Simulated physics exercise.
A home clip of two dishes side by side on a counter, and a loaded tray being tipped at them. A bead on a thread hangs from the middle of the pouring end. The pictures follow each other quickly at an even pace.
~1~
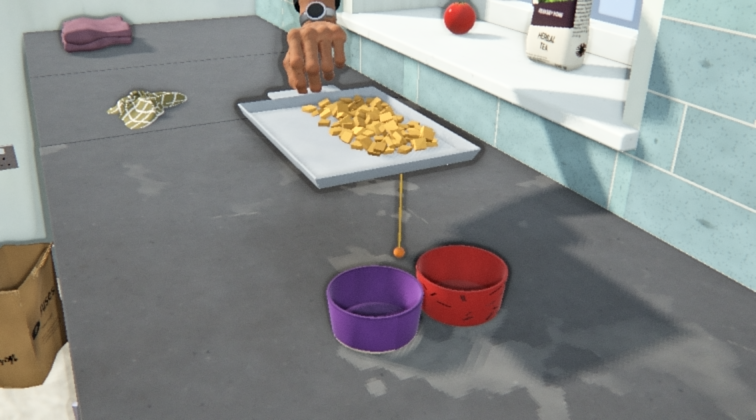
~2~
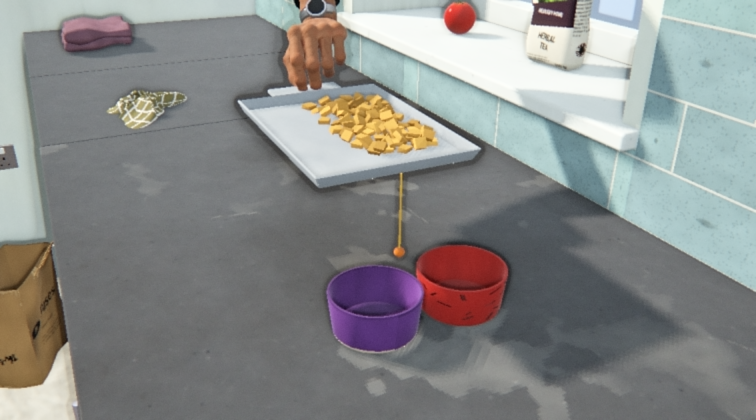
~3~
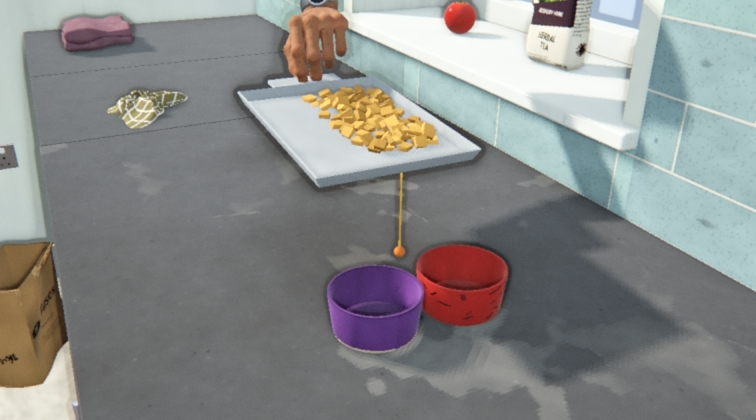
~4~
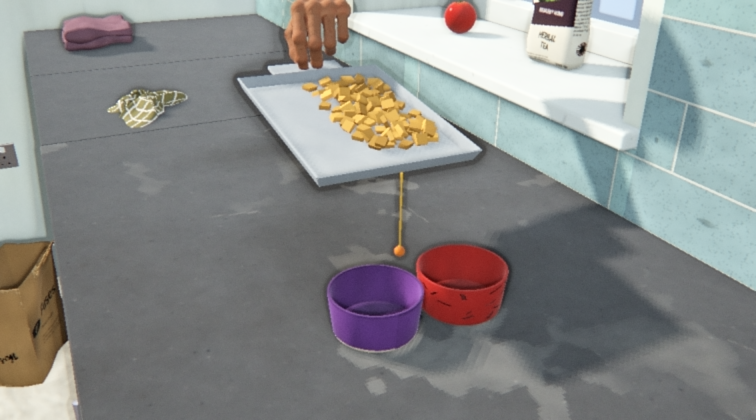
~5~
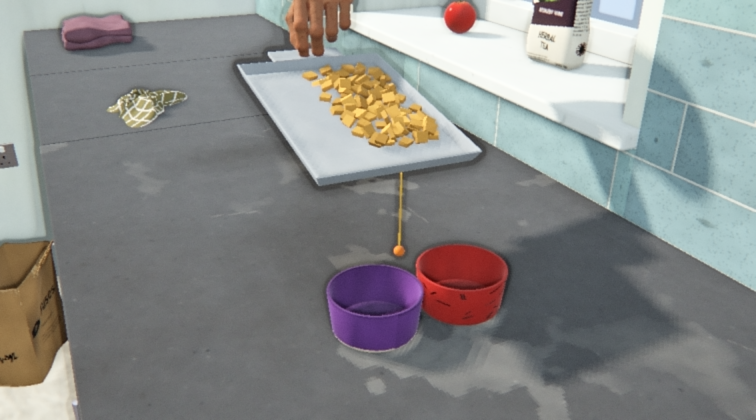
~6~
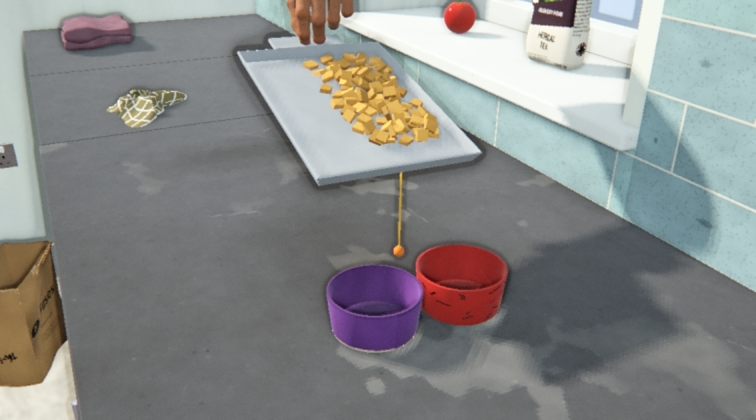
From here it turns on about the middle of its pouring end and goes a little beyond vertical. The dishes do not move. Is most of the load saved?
Together they catch more than half.
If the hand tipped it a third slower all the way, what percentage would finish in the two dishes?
It comes to 90 per cent or so.
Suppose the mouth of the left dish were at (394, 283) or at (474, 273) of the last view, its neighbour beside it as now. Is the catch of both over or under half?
First most of it, then above a half.
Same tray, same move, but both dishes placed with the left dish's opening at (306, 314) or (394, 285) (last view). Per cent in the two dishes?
In turn 40 and 90 in a hundred.
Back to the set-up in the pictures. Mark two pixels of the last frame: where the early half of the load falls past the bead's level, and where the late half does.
At about (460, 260), then at (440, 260).
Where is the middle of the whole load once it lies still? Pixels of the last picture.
Around (457, 301).
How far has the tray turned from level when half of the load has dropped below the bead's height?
Roughly 75°.
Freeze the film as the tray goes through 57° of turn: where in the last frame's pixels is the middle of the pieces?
Near (438, 147).
Soon after the last picture, tray tipped steeply; nearly all on the tray; a stray few in the right dish; a small part in the air.
A little later, tray tipped right over; about a third on the tray; a small part in the left dish; about a third in the right dish; a small part outside both; a small part in the air.
Later still, tray tipped past a quarter turn; about a quarter in the left dish; about two thirds in the right dish; a small part outside both; a stray few in the air.
At rest, tray tipped past a quarter turn; about a quarter in the left dish; about two thirds in the right dish; a small part outside both; a stray few in the air.
